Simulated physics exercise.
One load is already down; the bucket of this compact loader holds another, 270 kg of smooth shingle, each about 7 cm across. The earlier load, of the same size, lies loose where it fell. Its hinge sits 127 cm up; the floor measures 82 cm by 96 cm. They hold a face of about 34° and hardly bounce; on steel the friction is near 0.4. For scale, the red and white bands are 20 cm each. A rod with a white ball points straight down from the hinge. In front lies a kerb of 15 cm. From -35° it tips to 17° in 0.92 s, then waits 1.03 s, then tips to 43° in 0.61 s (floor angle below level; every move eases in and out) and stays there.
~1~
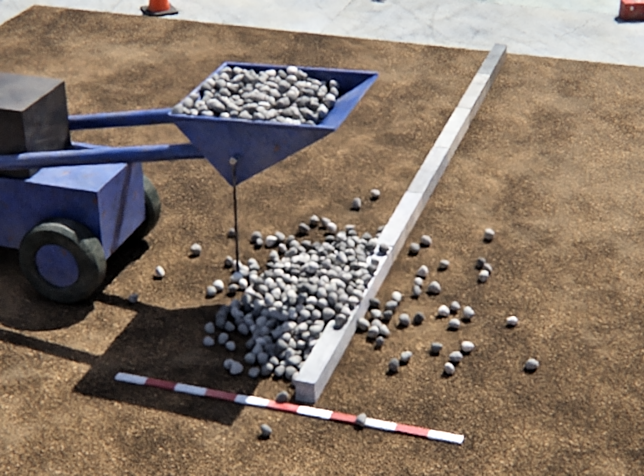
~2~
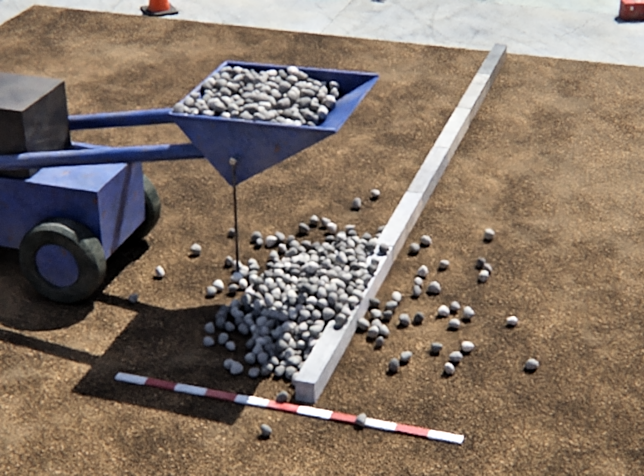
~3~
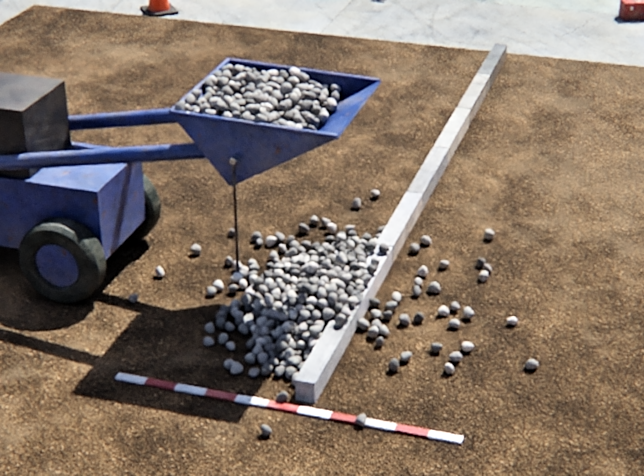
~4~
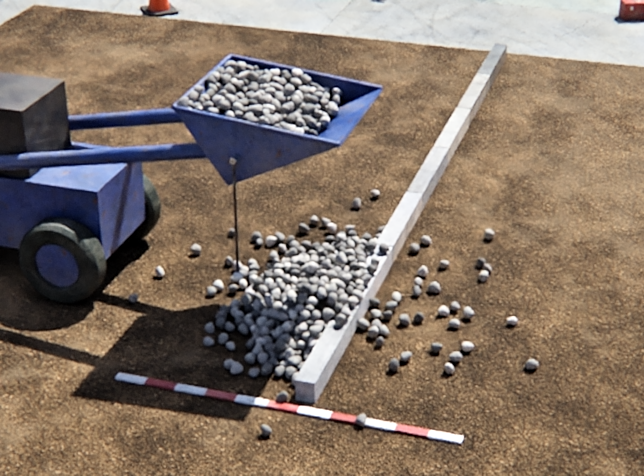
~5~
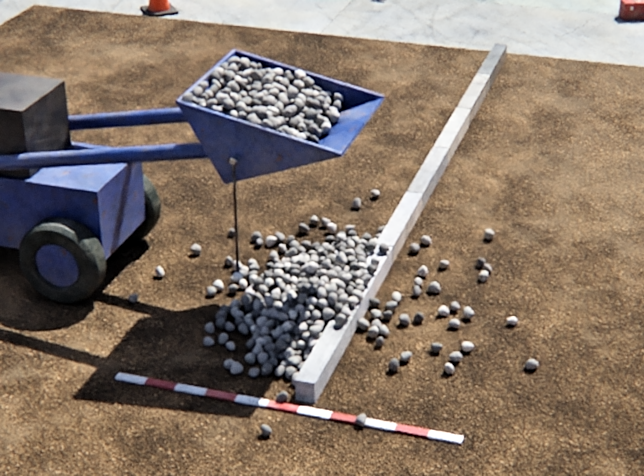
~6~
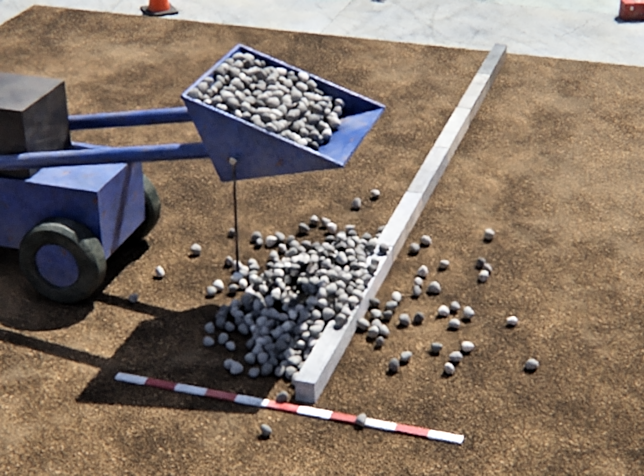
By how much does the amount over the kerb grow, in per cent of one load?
About 95 per cent.
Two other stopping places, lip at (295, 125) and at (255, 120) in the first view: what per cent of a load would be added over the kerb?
Near 70 per cent from the first place, 30 from the second.
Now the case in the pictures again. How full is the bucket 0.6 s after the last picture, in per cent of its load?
About 95 per cent.
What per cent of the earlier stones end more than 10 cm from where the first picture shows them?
Roughly 5 per cent of them.
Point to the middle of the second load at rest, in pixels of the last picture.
Near (417, 312).
Then, 0.3 s after the last picture the floor is at 9°; in per cent of one load, 100 in the bucket, 93 on this side of the kerb, 7 over the kerb; the foremost stones are at (482, 325).
Then, 0.6 s after the last picture the floor is at 17°; in per cent of one load, 96 in the bucket, 96 on this side of the kerb, 8 over the kerb; the foremost stones are at (482, 325).
Then, 2.6 s after the last picture the floor is at 43°; in per cent of one load, 0 in the bucket, 98 on this side of the kerb, 102 over the kerb; the foremost stones are at (641, 352).
Then, 5.1 s after the last picture the floor is at 43°; in per cent of one load, 0 in the bucket, 98 on this side of the kerb, 102 over the kerb; the foremost stones are at (641, 352). Net gain over the kerb, 95.
